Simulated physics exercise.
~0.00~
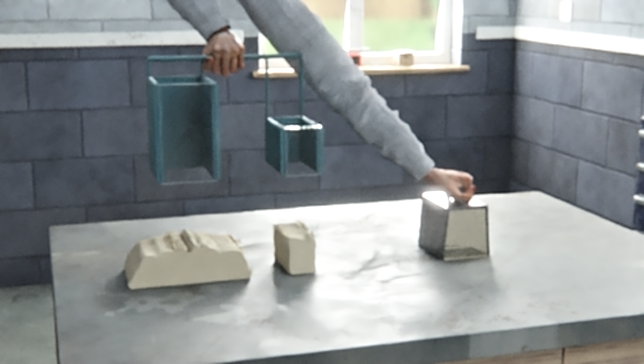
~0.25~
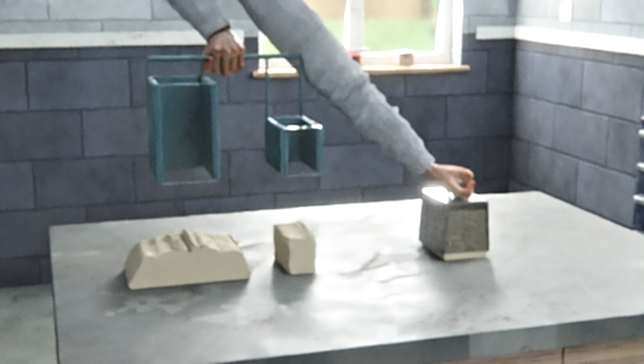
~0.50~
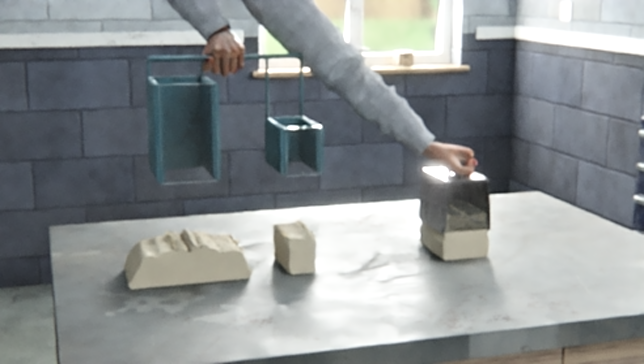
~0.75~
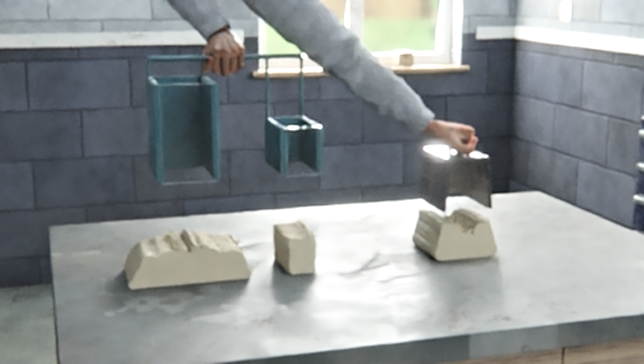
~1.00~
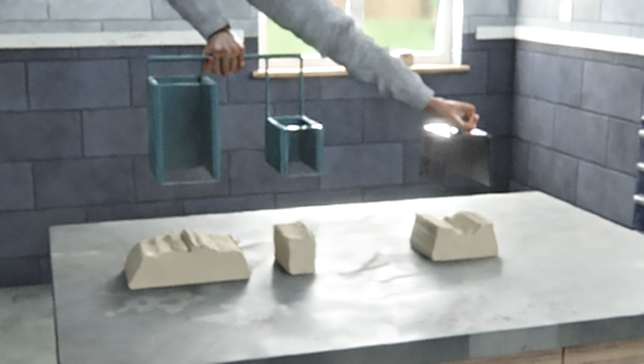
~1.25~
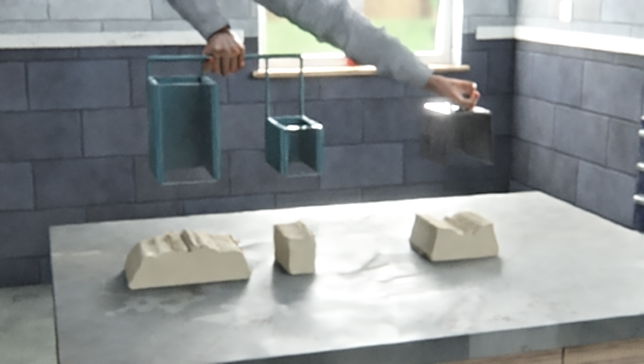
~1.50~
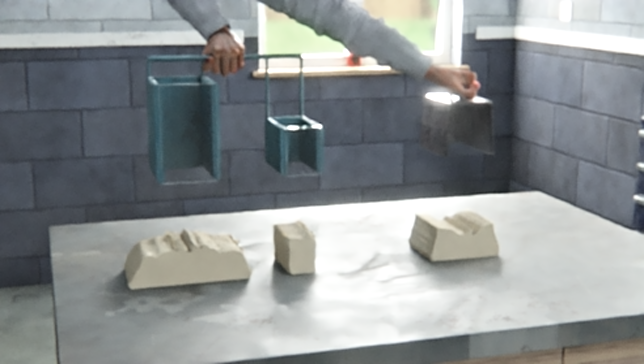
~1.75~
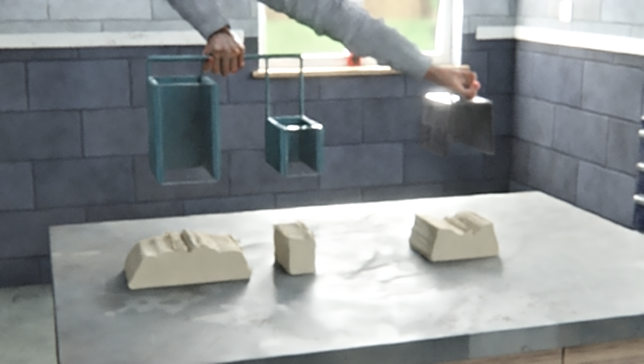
Two teal open-framed boxes, one large and one small, hang from a hand at the left, above a grey tabletop in a room with dark block walls and a bright window, seen from a fixed, slightly raised view. Below them sit a wide, ridged beige block and a smaller one. At the right, the other grey-sleeved arm lifts a shiny metal tin straight up, uncovering a pale block of packed flour. As the tin clears it, the block slumps and spreads at the sides. It ends lower and wider, with a notched top, while the tin is held still above.
